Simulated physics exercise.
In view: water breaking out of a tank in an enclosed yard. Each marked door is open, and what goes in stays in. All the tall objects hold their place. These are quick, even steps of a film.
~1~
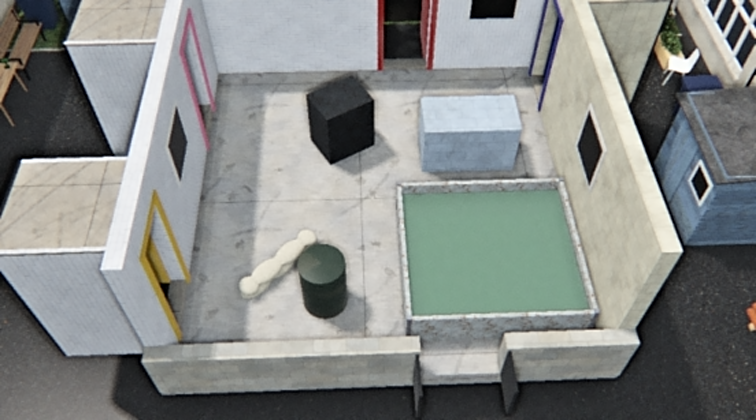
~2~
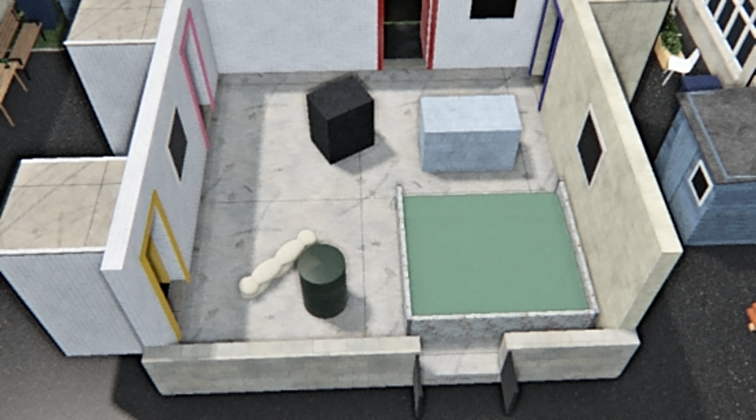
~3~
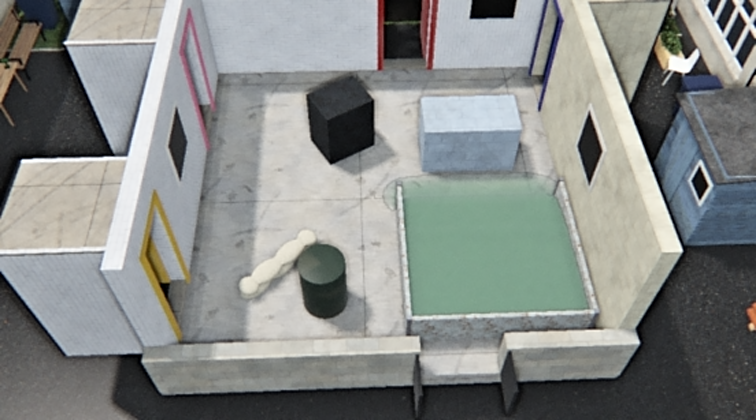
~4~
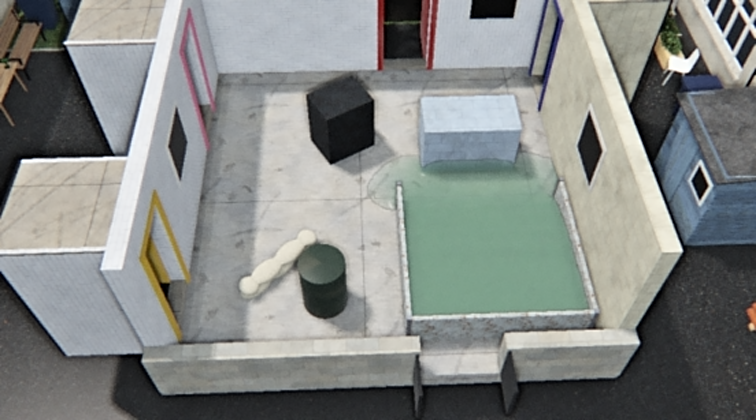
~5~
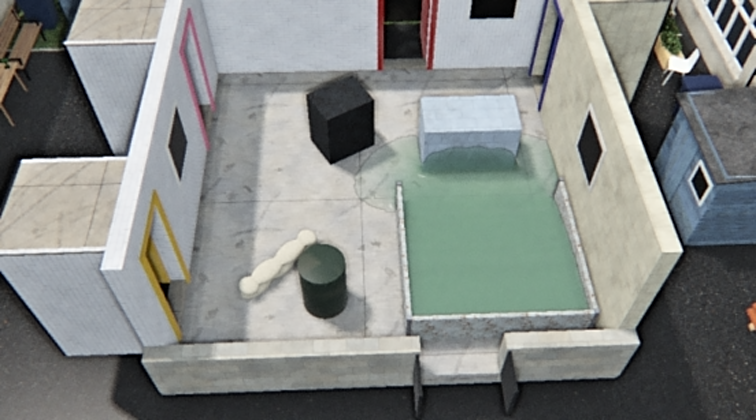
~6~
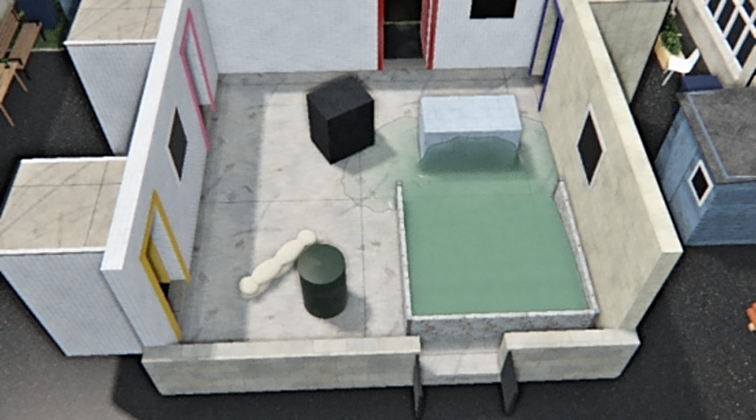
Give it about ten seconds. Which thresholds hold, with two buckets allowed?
The yellow door stays under that; the blue door takes more than that; the red door takes more than that; the pink door stays under that.
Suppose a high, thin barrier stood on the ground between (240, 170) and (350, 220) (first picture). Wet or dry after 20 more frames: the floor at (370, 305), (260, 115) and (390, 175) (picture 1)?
In turn: Dry, wet, flooded.
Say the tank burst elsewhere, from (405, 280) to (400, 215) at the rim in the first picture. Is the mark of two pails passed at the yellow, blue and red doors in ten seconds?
Then: The yellow one takes more, the blue one passes that mark, the red one lets less in.
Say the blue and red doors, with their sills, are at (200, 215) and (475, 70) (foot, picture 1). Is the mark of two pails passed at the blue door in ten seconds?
The blue door floods.
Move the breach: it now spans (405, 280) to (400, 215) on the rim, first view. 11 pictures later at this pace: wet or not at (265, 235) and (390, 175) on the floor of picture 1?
One after the other: Flooded, no water.
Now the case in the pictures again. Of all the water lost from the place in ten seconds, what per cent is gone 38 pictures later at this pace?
About 55 per cent.
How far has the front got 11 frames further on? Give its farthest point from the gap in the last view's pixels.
At about (290, 76).
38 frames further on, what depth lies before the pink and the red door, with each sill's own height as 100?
Near 60 and 90 in a hundred.
A moment on, water covers 25 % of the floor; the yellow door not reached, the blue door wet at the sill, nothing in, the red door wet at the sill, nothing in, the pink door not reached.
Next, water covers 45 % of the floor; the yellow door not reached, the blue door under two buckets in, the red door under two buckets in, the pink door not reached.
Then, water covers 70 % of the floor; the yellow door wet at the sill, nothing in, the blue door over two buckets in, the red door over two buckets in, the pink door wet at the sill, nothing in.
Later, water covers 85 % of the floor; the yellow door wet at the sill, nothing in, the blue door far over two buckets in, the red door over two buckets in, the pink door wet at the sill, nothing in.
In the end, water covers 95 % of the floor; the yellow door under two buckets in, the blue door far over two buckets in, the red door over two buckets in, the pink door wet at the sill, nothing in.
